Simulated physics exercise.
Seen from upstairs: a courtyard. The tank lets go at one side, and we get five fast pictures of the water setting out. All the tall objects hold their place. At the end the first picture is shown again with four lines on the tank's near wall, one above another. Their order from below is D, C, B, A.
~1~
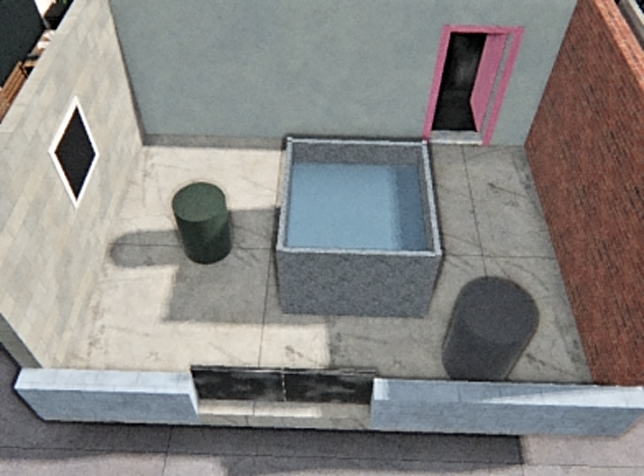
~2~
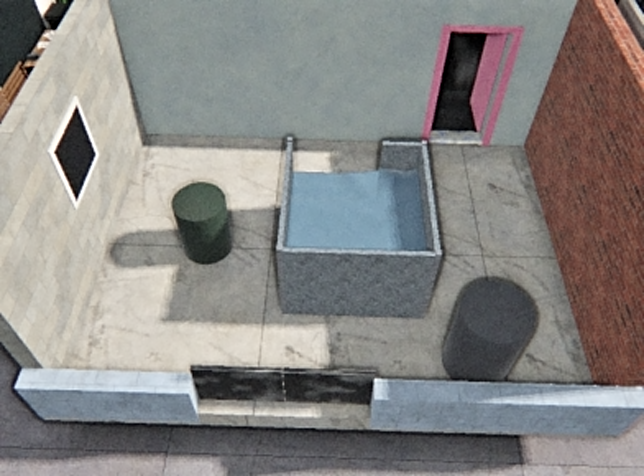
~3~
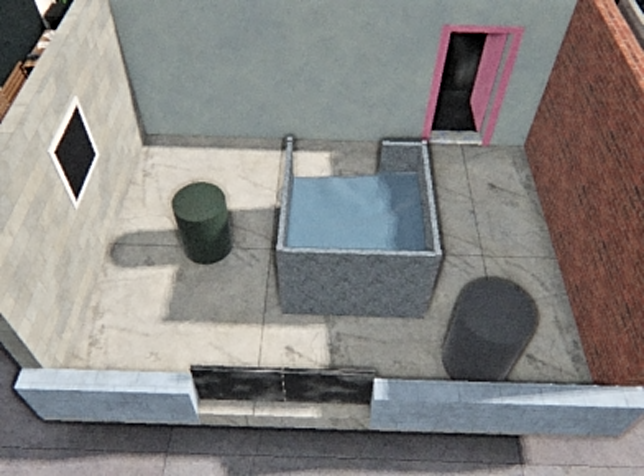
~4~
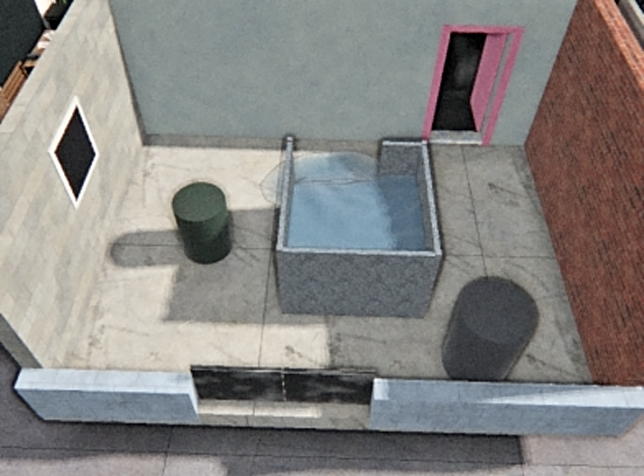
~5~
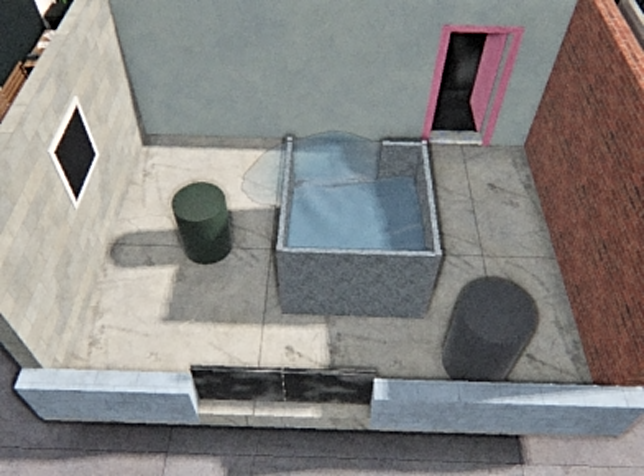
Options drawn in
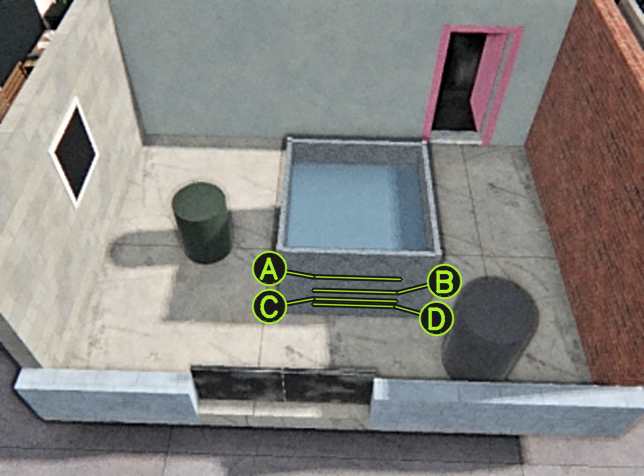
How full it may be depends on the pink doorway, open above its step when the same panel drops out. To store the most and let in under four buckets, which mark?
Go for B.
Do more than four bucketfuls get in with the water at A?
Yes, that goes wrong.
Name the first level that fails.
Here it is level A.
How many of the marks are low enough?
Three of the four.
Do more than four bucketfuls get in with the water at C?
No, not at all.
On the marked copy, A at (356, 278); B at (355, 291); C at (354, 300); D at (354, 305); from the bottom up D, C, B, A.
With A, about 7 bucketfuls get in.
With B, a splash gets over, under a bucket.
With C, nothing gets over.
With D, nothing gets over.
